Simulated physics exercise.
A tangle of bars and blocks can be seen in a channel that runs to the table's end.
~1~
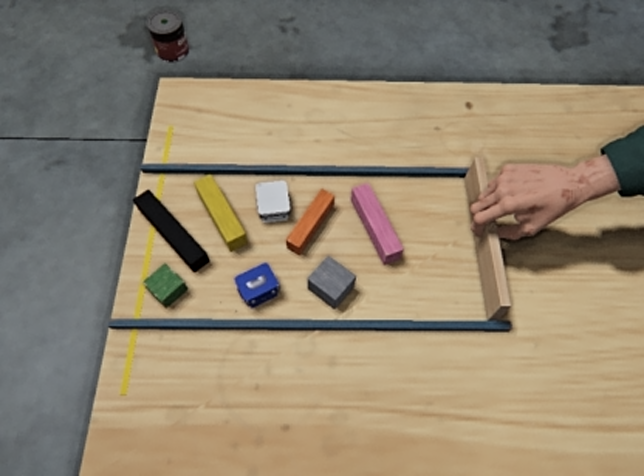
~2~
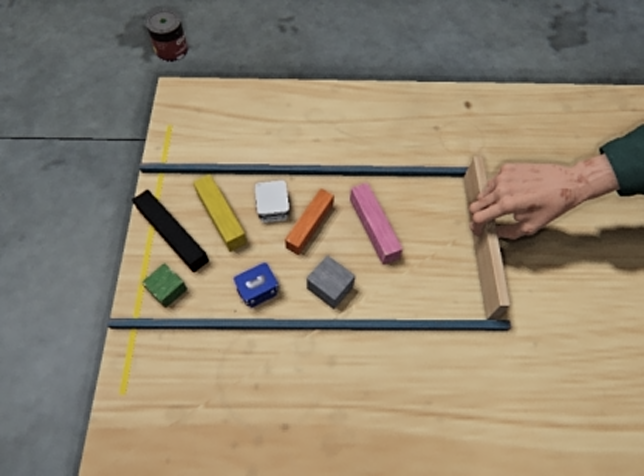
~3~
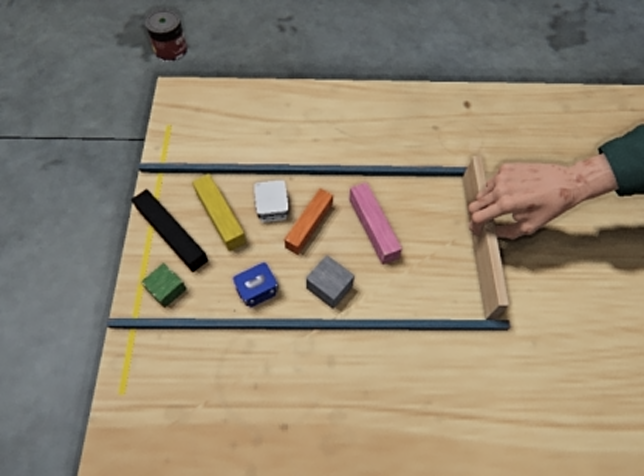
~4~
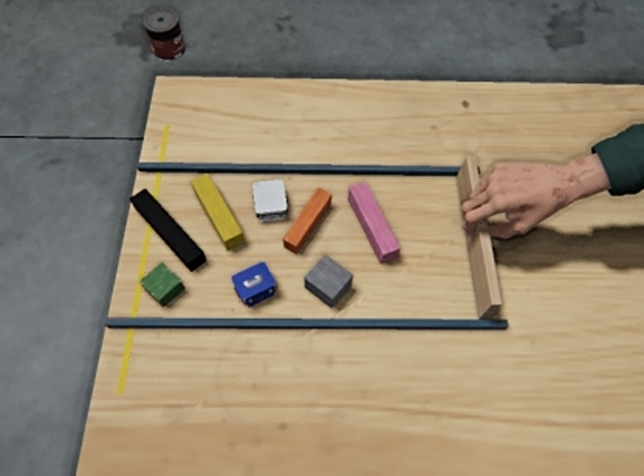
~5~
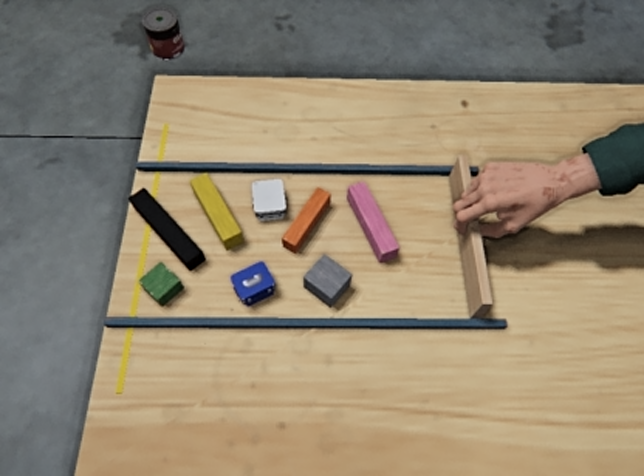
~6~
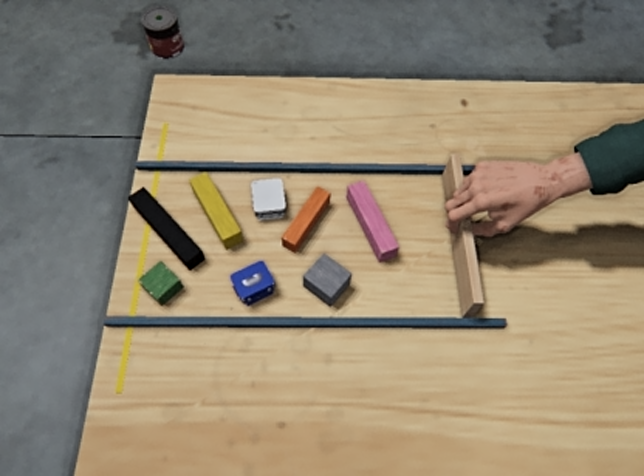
A hand slides a wooden board slightly left between two rails, toward scattered bars and blocks.
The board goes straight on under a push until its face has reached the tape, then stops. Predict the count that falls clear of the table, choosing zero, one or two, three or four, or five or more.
Fallen: Five plus.
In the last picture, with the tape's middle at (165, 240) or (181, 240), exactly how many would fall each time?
Try by try, 5 and 3.
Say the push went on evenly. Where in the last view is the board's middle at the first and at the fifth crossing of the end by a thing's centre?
In pixels, around (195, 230) followed by around (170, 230).
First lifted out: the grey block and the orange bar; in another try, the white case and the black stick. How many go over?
First 4, then 4.
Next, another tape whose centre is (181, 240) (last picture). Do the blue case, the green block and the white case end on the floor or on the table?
This time the blue case does not drop; after it, the green block drops; finally, the white case does not drop.
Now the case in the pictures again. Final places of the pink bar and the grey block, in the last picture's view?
In order, first (137, 217), then (113, 292).
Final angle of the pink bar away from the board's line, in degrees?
I'd estimate about 0 degrees.
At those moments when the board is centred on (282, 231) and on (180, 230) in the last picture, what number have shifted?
6 and 8.
Soon after, none off yet; black stick at rest near (166, 228); green block at rest near (161, 284); yellow bar at rest near (216, 210).
Then, none off yet; black stick at rest near (166, 228); green block at rest near (161, 284); yellow bar moved a little near (204, 213).
Further on, none off yet; black stick moved a little near (121, 242); green block moved well along near (108, 275); yellow bar moved about its own width near (129, 213).
At rest, the number that fall off is five or more; fallen, orange bar, white case, blue case, yellow bar, green block and black stick.
